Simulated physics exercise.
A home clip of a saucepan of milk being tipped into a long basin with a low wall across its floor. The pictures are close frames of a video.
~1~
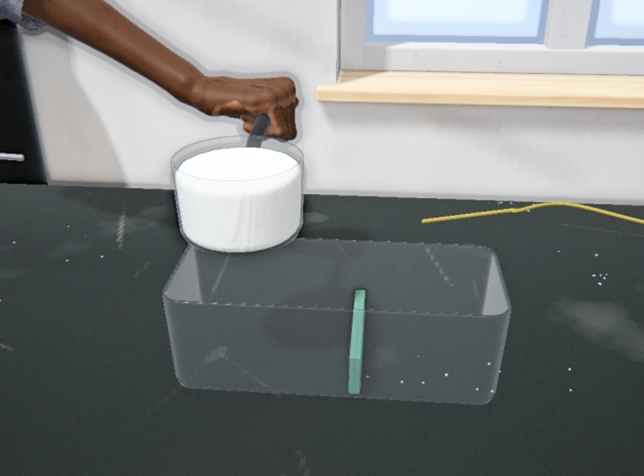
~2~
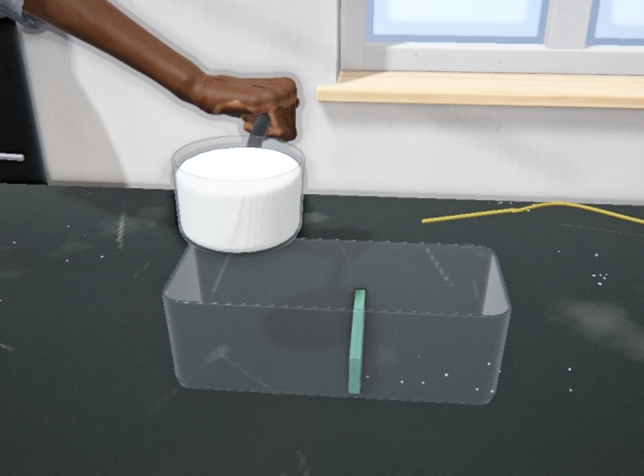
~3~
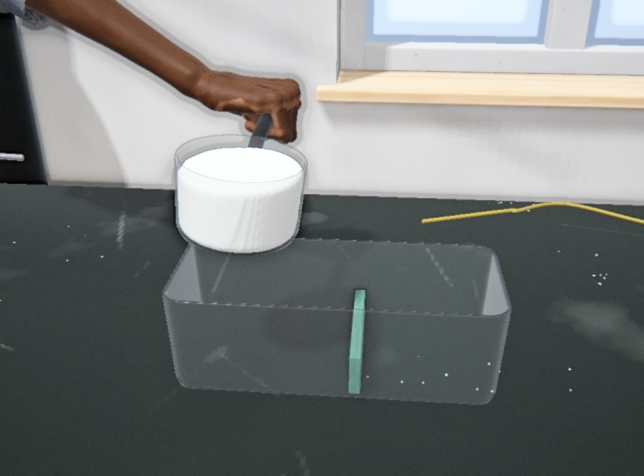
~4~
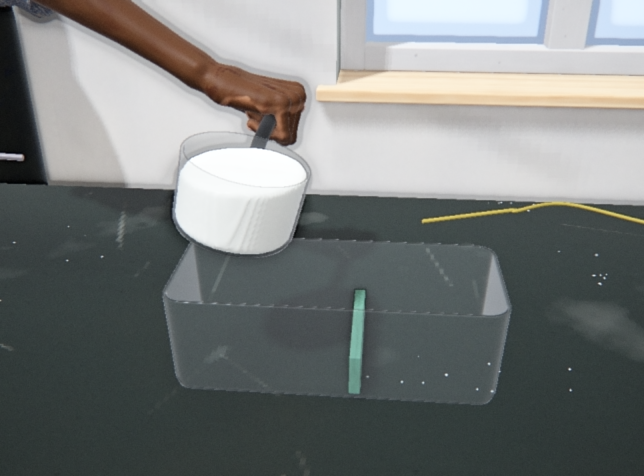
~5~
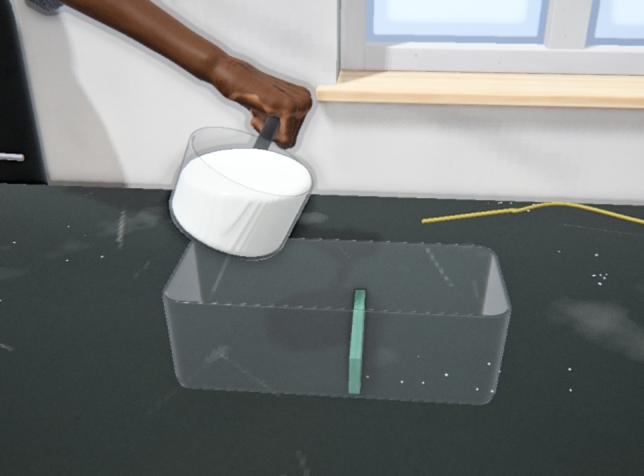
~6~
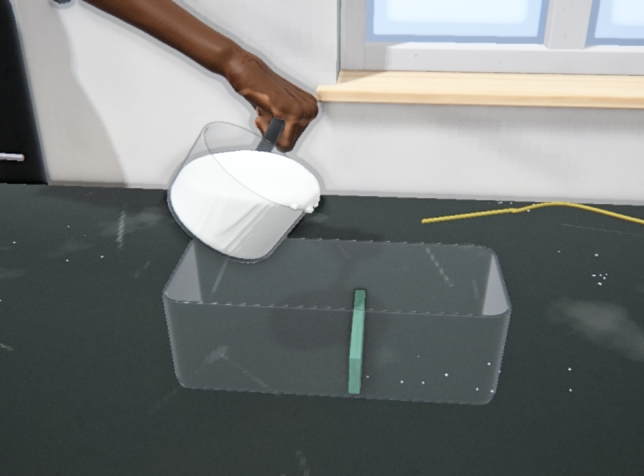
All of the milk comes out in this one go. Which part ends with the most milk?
The left-hand part.
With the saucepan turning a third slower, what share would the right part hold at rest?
Some 40 per cent.
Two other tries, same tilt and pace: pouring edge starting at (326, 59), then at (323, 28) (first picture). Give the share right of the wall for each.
Roughly 80 per cent, and 80 per cent.
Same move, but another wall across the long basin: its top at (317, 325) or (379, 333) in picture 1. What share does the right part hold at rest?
In turn 85 and 20 in a hundred.
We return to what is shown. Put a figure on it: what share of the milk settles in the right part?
Near 25 %.
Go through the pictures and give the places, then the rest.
In the first picture, it leans 0°; its right rim is at (302, 161); the milk meets the walls at (179, 165) and (301, 170); the long basin's rim runs from (179, 267) to (502, 280); the wall's top is at (358, 322).
In the second picture, it leans 2°; its right rim is at (303, 162); the milk meets the walls at (180, 164) and (301, 170).
In the third picture, it leans 6°; its right rim is at (306, 168); the milk meets the walls at (183, 163) and (303, 171).
In the fourth picture, it leans 14°; its right rim is at (309, 176); the milk meets the walls at (185, 164) and (307, 174).
In the fifth picture, it leans 24°; its right rim is at (312, 188); the milk meets the walls at (183, 167) and (313, 180); 1 per cent is over the edge.
In the sixth picture, it leans 35°; its right rim is at (312, 201); the milk meets the walls at (182, 167) and (309, 187); 4 per cent is over the edge.
A moment on, the tilt is 100° and 31 per cent is still to pour, 25 is left of the wall and 21 right of it.
Next, the tilt is 107° and 6 per cent is still to pour, 64 is left of the wall and 25 right of it.
Then the tilt is 107° and 0 per cent is still to pour, 68 is left of the wall and 27 right of it.
Later the tilt is 107° and 0 per cent is still to pour, 71 is left of the wall and 27 right of it.
At rest 71 per cent lies left of the wall, 27 right of it and 2 outside.
